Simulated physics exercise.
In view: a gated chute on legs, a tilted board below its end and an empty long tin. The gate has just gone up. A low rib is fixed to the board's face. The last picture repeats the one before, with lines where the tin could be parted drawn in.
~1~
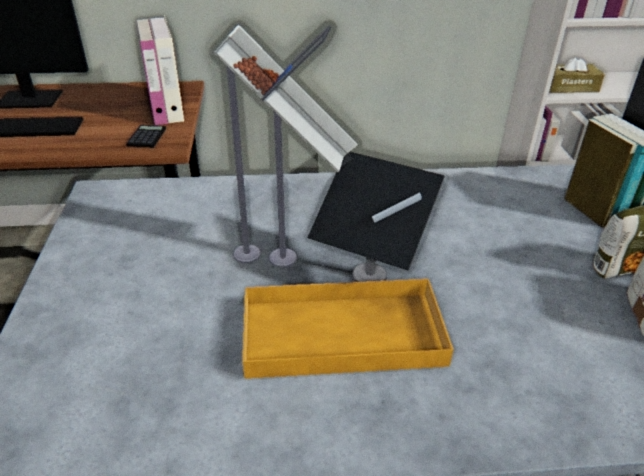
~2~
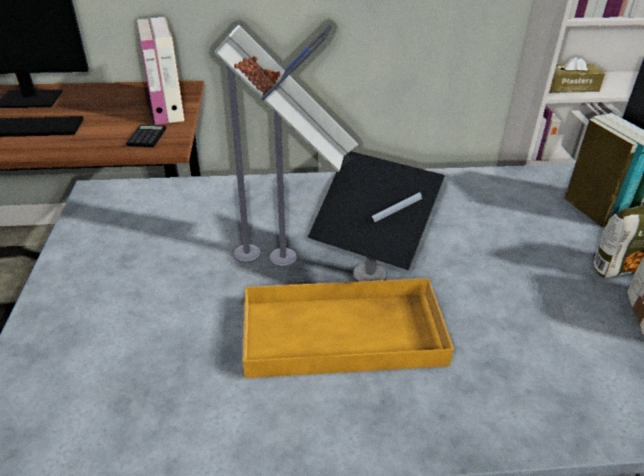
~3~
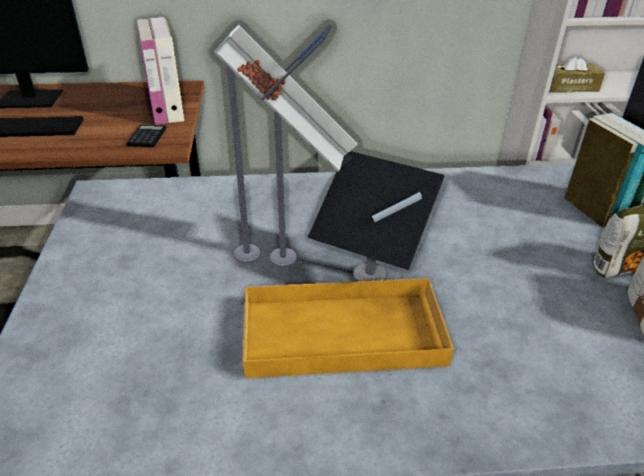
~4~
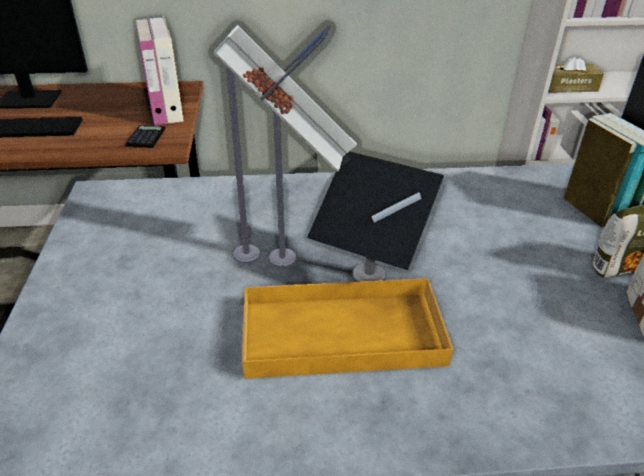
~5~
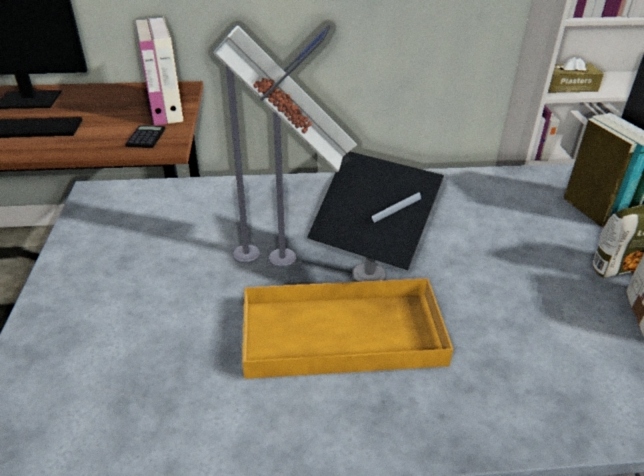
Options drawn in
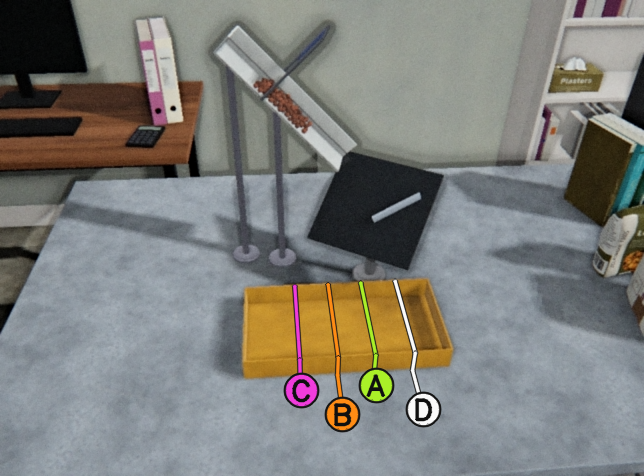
In a room with a wooden desk at left and white shelves at right, a mottled blue-grey tabletop is seen from slightly above by a still camera. A pale sloping chute on thin grey legs holds small reddish-brown pieces behind a raised dark gate, with a tilted black board beside its lower end and an empty yellow tin in front. The pieces slide down the chute to the right, passing under the gate and stretching into a longer strip.
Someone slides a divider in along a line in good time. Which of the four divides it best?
The answer is line B.
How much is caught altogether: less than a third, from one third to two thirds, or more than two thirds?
It is more than two thirds.
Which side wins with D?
More lands on the left.
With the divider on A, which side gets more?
More lands on the left.
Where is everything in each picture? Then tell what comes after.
Load behind the gate near (260, 74), clay pellets; lip of the chute near (341, 164), sloping fairly steeply, in the first picture.
Middle of the board near (375, 206), tilted fairly steeply; middle of its low edge near (356, 253); of its high edge near (394, 162), in the second picture.
Front corners of the tin near (244, 361) and (453, 349), empty; front of the load near (277, 96), in the third picture.
Middle of the load near (275, 92); its front near (291, 107), close to a quarter of the way to the lip; rib from (420, 193) to (372, 217), in the fourth picture.
Middle of the load near (285, 101); its front near (310, 124), close to half of the way to the lip, in the fifth picture.
On the marked copy, line A crosses the front rim at (375, 354); line B crosses the front rim at (338, 356); line C crosses the front rim at (299, 358); line D crosses the front rim at (415, 352).
Choosing A, of what is caught, all but a few on the left of the divider, a small share on the right.
Choosing B, of what is caught, close to a third on the left of the divider, close to two thirds on the right.
Choosing C, of what is caught, none at all on the left of the divider, the whole lot on the right.
Choosing D, of what is caught, the whole lot on the left of the divider, none at all on the right.
